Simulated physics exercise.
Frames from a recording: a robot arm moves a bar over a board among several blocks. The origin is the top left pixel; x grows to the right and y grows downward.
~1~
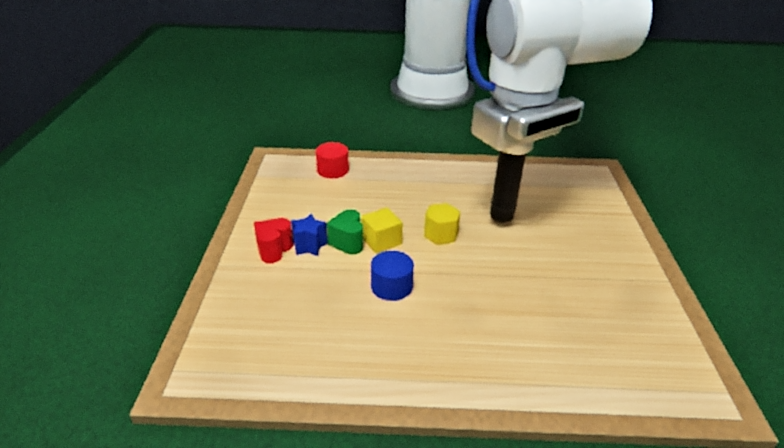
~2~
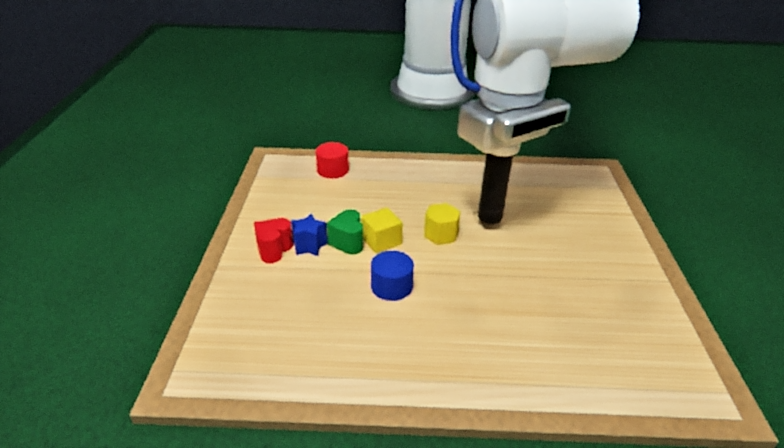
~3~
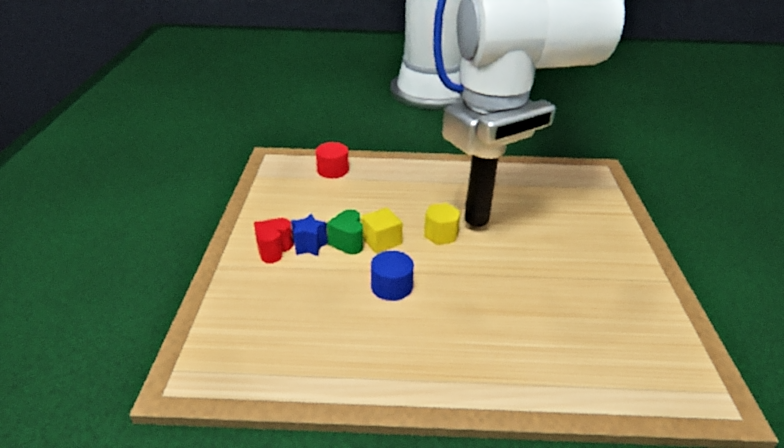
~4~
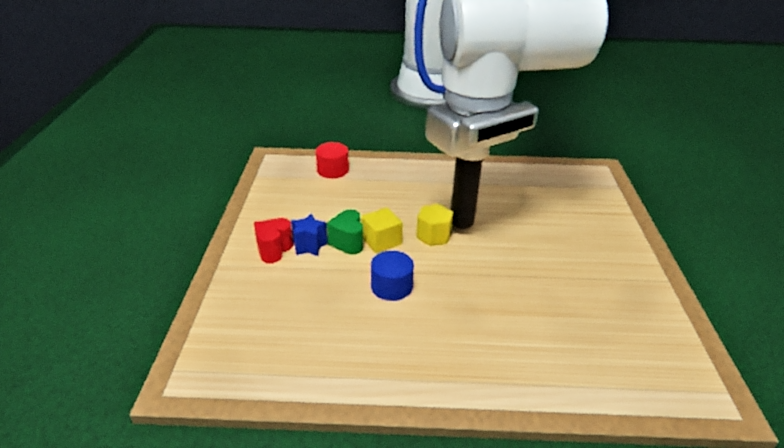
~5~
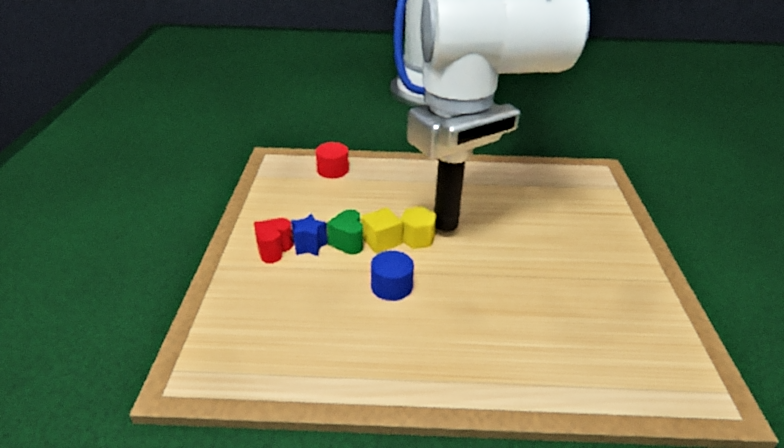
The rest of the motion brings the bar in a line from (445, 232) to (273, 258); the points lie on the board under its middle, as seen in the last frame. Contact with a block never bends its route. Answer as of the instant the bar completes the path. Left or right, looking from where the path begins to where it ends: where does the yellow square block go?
Answer: Leftward.
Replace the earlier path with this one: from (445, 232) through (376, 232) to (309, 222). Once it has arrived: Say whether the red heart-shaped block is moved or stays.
Gets moved.
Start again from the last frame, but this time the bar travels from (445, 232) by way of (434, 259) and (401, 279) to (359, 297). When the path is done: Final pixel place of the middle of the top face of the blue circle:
I think it will end close to (333, 294).
What follows on the original path. One third of the way, bar at (390, 233); blue star-shaped block at (285, 219), turned 20° clockwise; green heart-shaped block at (300, 234); yellow square block at (332, 235), turned 20° clockwise; yellow hexagonal block at (365, 230), turned 30° anticlockwise.
Two thirds of the way, bar at (332, 242); blue star-shaped block at (283, 220), turned 40° clockwise; green heart-shaped block at (259, 251), turned 45° clockwise; yellow square block at (288, 261), turned 20° anticlockwise; yellow hexagonal block at (313, 243), turned 65° anticlockwise.
At the end, bar at (272, 250); blue star-shaped block at (256, 220), turned 85° clockwise; green heart-shaped block at (234, 259), turned 75° clockwise; yellow square block at (274, 279), turned 65° anticlockwise; blue circle not moved; yellow hexagonal block at (277, 255), turned 115° anticlockwise.
